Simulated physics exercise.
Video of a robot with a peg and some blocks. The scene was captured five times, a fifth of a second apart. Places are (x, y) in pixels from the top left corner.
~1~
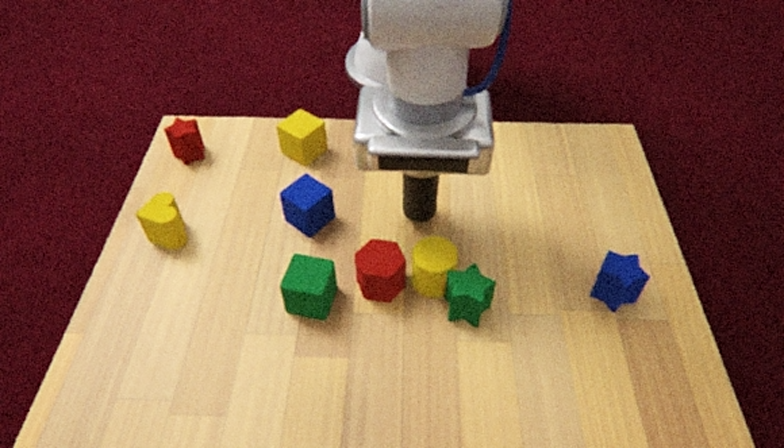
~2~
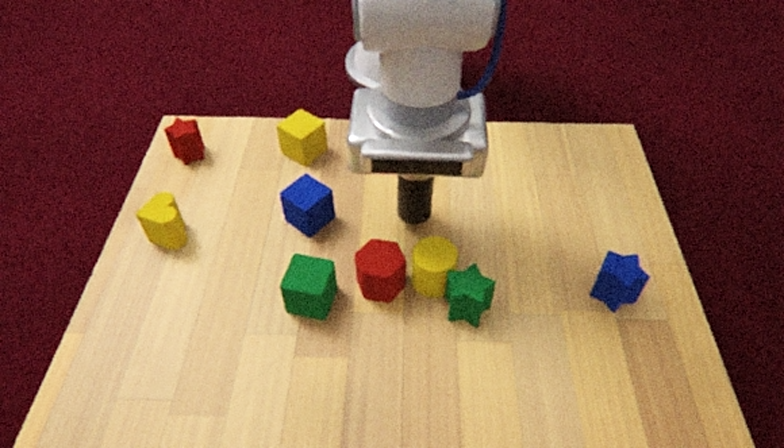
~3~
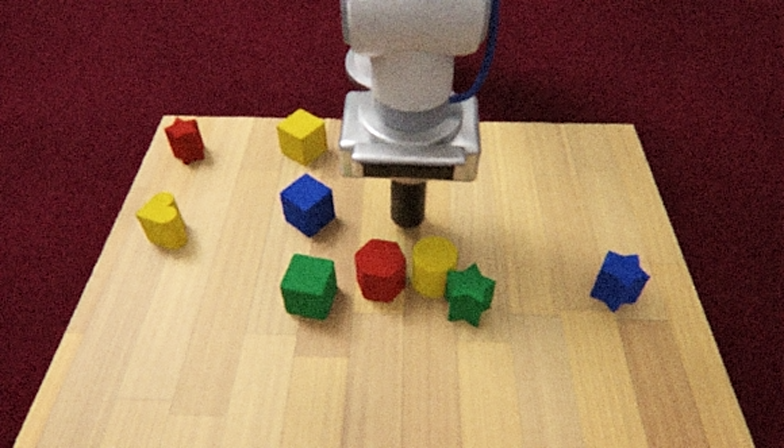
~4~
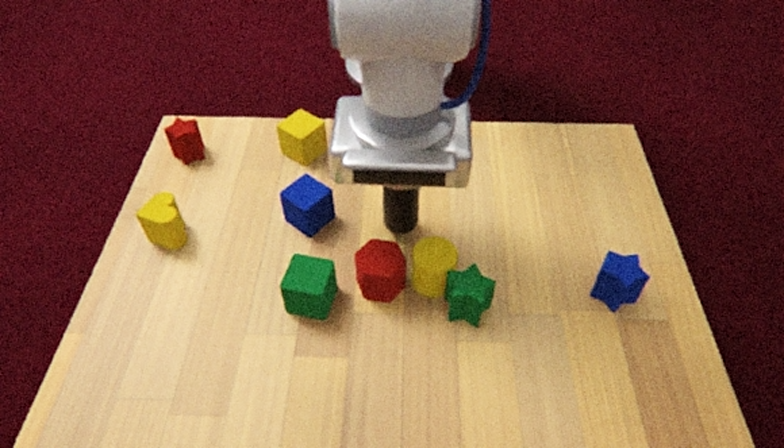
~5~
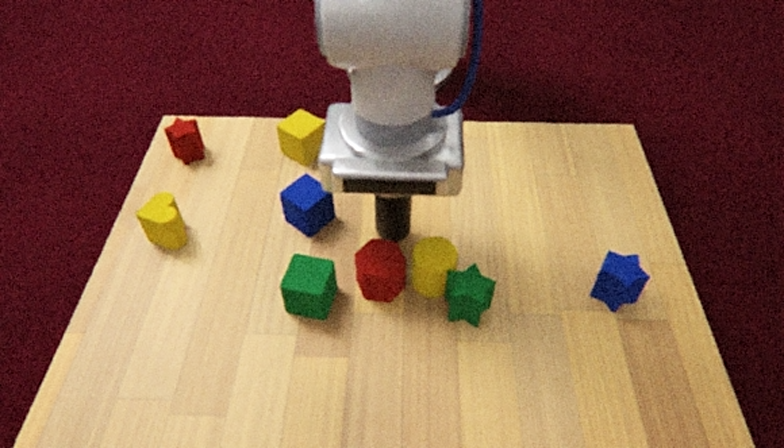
On a light wooden board scattered with colored blocks, a robot arm slid its dark peg slightly left and toward the viewer, nearing the red block, while all the blocks stayed still.
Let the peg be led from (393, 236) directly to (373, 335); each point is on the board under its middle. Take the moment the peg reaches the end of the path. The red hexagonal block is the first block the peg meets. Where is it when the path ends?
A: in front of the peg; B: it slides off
Choice A: In front of the peg.
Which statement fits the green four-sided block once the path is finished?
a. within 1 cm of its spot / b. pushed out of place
The correct letter is a.
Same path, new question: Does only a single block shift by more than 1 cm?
Answer: Yes.
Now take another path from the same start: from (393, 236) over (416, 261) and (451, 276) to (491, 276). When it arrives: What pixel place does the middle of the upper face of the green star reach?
Answer: (500, 318).
The first path, step by step. One third of the way, peg at (387, 260); red hexagonal block at (375, 274).
Two thirds of the way, peg at (380, 292); red hexagonal block at (363, 309), turned 15° clockwise.
At the end, peg at (373, 328); green four-sided block in place; red hexagonal block at (350, 348), turned 25° clockwise; yellow disc in place.
